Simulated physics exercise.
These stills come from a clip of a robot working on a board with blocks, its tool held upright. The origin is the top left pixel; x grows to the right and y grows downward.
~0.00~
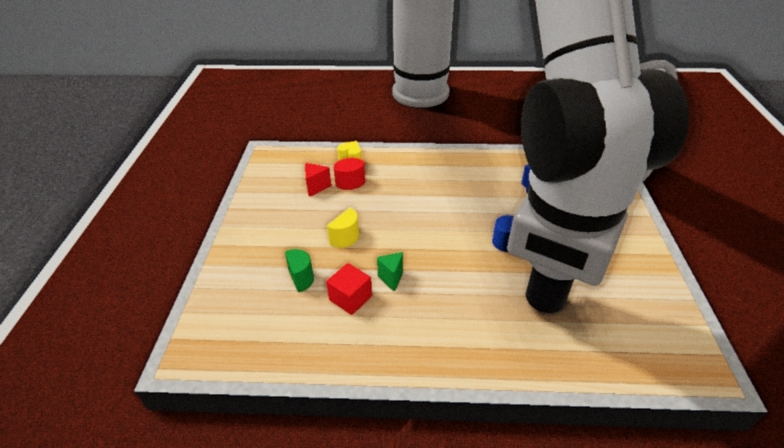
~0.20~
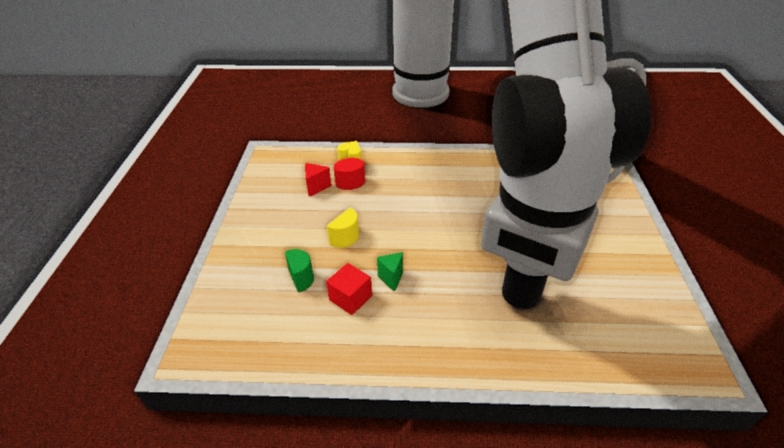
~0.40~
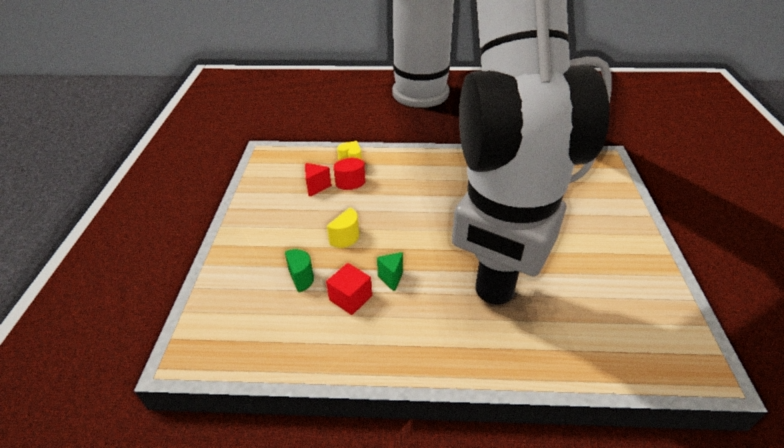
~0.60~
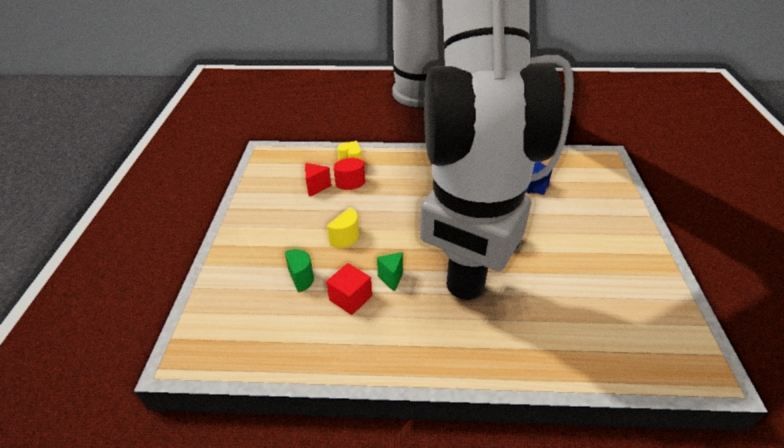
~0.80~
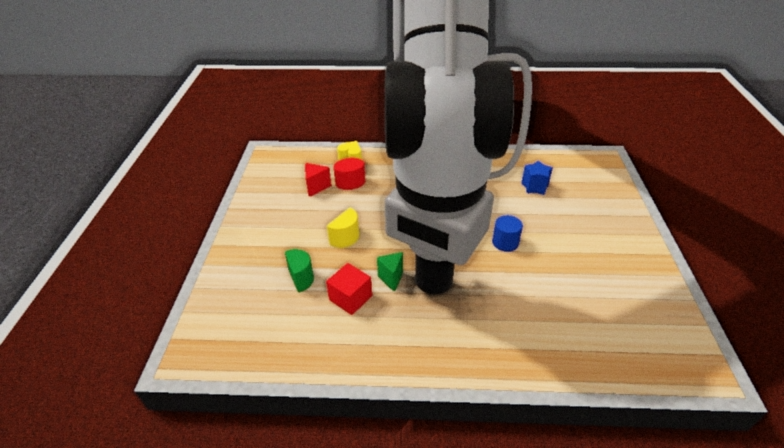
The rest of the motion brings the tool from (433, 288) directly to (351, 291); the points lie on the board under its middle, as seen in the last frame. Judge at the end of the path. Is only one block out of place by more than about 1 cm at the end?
In short: No.
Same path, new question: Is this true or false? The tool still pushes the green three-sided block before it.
False
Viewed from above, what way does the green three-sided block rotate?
It spins clockwise.
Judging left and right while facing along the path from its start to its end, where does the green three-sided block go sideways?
Right-hand side.
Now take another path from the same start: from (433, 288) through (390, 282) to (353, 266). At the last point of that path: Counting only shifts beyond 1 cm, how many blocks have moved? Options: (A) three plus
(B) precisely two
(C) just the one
(C)
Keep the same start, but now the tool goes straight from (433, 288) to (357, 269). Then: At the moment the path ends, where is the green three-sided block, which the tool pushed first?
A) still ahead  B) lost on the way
A - still ahead.
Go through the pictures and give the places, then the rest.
The first frame shows tool tip (545, 298); block tops, green D-shaped block (298, 259); red square piece (349, 278); green three-sided block (391, 260).
The second frame shows tool (521, 294); blocks unchanged.
The third frame shows tool (495, 290); blocks unchanged.
The fourth frame shows tool (465, 285); blocks unchanged.
The fifth frame shows tool (434, 280); green D-shaped block (298, 259); red square piece (349, 278); green three-sided block (391, 260).
The first path, step by step. Halfway along, tool (392, 281); green three-sided block (371, 256), turned 30° clockwise.
At the end, tool (351, 283); green D-shaped block in place; red square piece (309, 282); green three-sided block (356, 251), turned 70° clockwise.
